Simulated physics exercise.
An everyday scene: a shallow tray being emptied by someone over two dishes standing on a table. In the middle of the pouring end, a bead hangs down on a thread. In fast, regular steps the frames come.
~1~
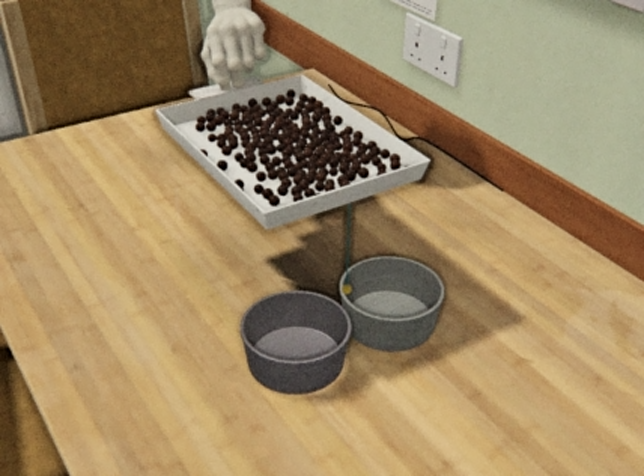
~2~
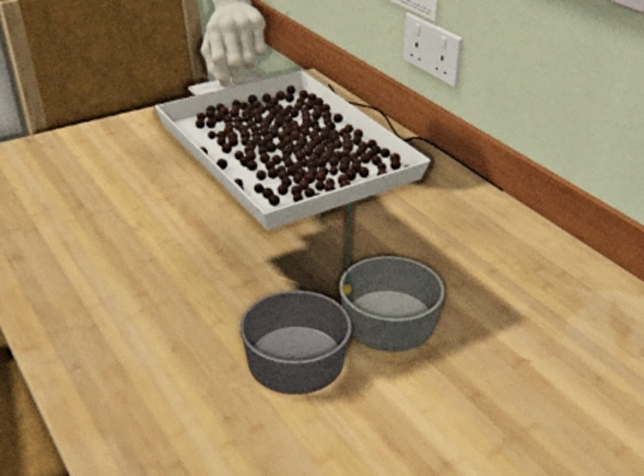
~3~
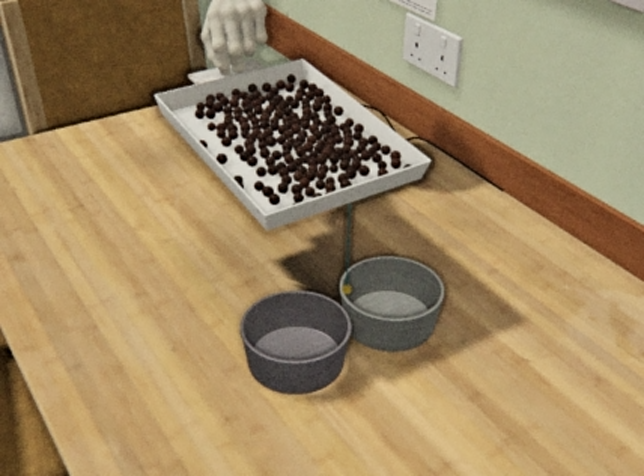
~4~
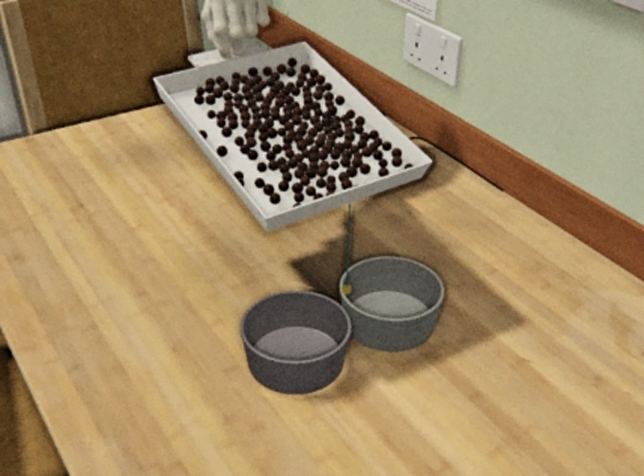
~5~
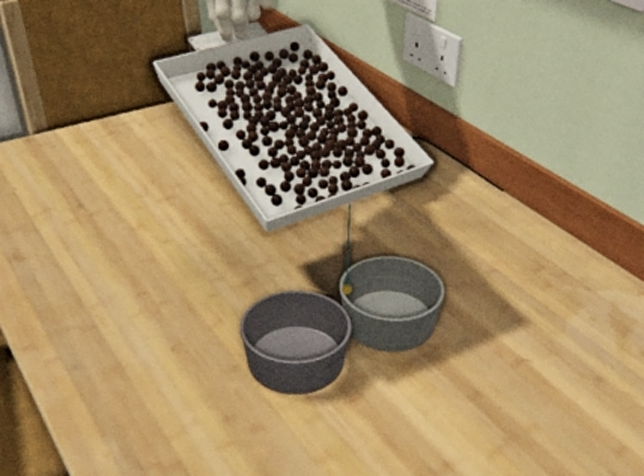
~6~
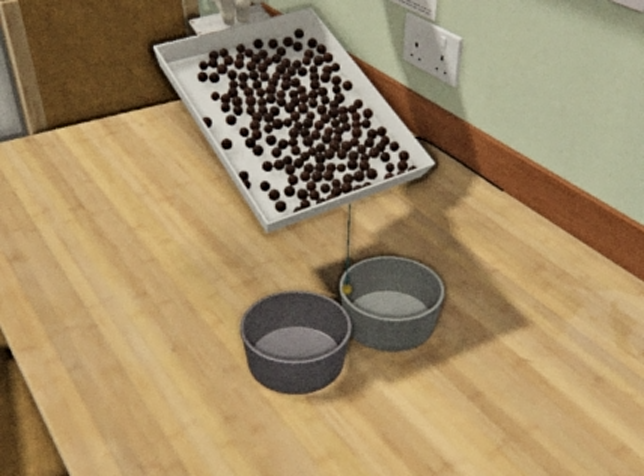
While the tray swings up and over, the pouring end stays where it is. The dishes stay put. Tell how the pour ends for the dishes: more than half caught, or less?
It ends with less than half caught.
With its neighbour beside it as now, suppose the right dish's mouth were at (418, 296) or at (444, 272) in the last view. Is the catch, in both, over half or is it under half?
The pair would catch the greater share the first time and the lesser share the second time.
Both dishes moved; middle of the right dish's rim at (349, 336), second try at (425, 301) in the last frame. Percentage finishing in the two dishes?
The first try yields 70% and the second yields 80%.
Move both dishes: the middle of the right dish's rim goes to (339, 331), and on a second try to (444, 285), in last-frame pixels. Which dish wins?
Result, try one: The dish further right; try two: The dish further left.
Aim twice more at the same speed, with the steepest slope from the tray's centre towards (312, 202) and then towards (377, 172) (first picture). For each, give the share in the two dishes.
Near 50 % and, after that, 70 %.
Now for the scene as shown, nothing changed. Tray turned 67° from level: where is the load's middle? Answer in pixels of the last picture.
At about (336, 197).
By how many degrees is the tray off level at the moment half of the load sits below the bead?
That would be about 95 degrees from level.
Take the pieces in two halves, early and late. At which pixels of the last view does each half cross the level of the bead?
The opening part goes through (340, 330); what follows goes through (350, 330).
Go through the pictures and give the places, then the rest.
In the first picture, corners of the pouring end near (267, 209) and (422, 159), level; middle of the load near (288, 143), chocolate balls; left dish near (324, 371); right dish near (421, 329); bead on its thread near (347, 289).
In the second picture, corners of the pouring end near (267, 209) and (422, 159), level; middle of the load near (288, 141).
In the third picture, corners of the pouring end near (267, 210) and (423, 159), tipped barely, lowest at the left corner; middle of the load near (289, 135).
In the fourth picture, corners of the pouring end near (268, 213) and (424, 160), tipped a little, lowest at the left corner; middle of the load near (289, 127).
In the fifth picture, corners of the pouring end near (269, 215) and (426, 160), tipped clearly, lowest at the left corner; middle of the load near (291, 120).
In the sixth picture, corners of the pouring end near (270, 218) and (427, 161), tipped clearly, lowest at the left corner; middle of the load near (295, 116), all but a few on the move; left dish near (324, 371); right dish near (421, 329).
Shortly afterwards, tray tipped steeply; the bulk on the tray; only a few in the left dish; only a few outside both; near a quarter in the air.
Next, tray tipped past a quarter turn; a little on the tray; near a quarter in the left dish; only a few in the right dish; near half outside both; near a quarter in the air.
Some moments later, tray tipped past a quarter turn; near a quarter in the left dish; a little in the right dish; the bulk outside both.
In the end, tray tipped past a quarter turn; near a quarter in the left dish; a little in the right dish; the bulk outside both.
